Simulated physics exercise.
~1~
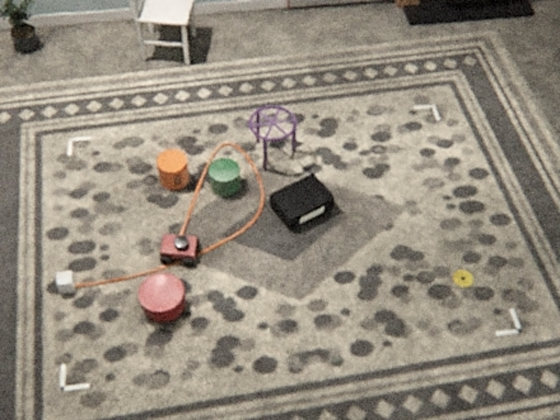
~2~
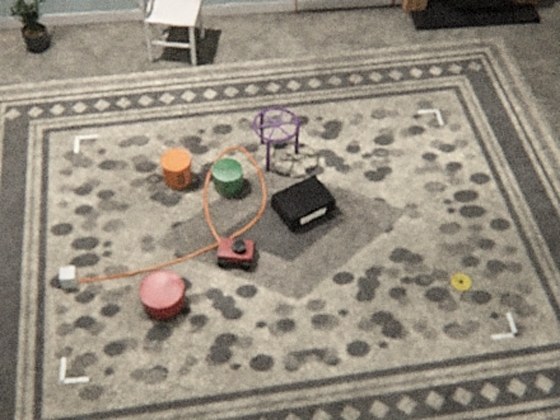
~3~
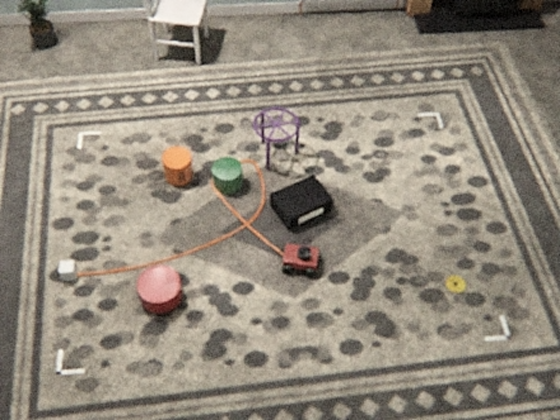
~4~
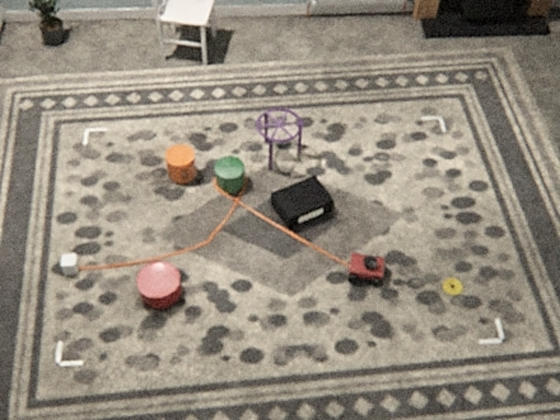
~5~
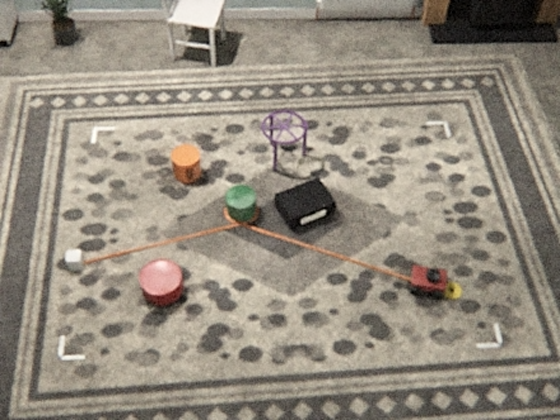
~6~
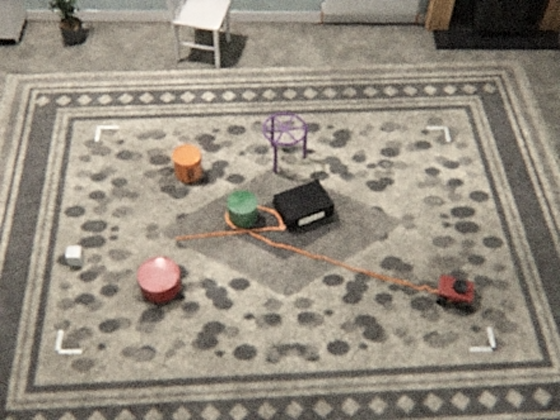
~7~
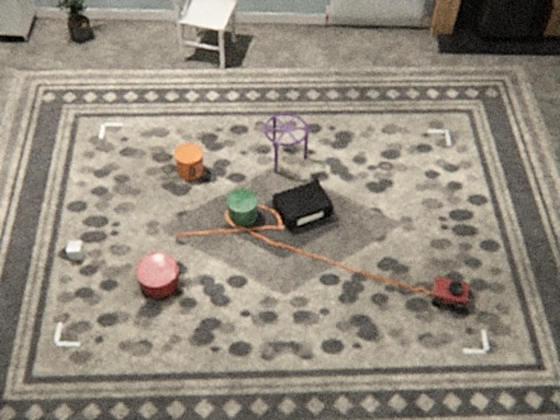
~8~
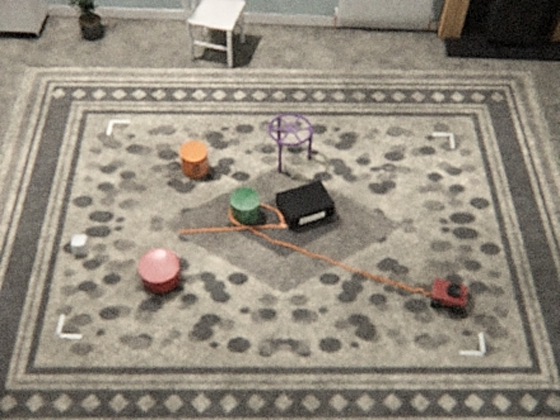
On a living-room floor seen from above, a patterned grey rug holds a red bin at left, an orange bucket behind it, a green tub and black carton near the middle, and a purple stool at the back. A small red cart trails an orange lead that loops around the green tub to a white block at far left. The cart drives right toward a yellow mark, drawing the loop tight. The lead drags the green tub slightly toward the viewer, then its far end pulls free of the block. The cart stops at the mark, the lead lying loose behind it.
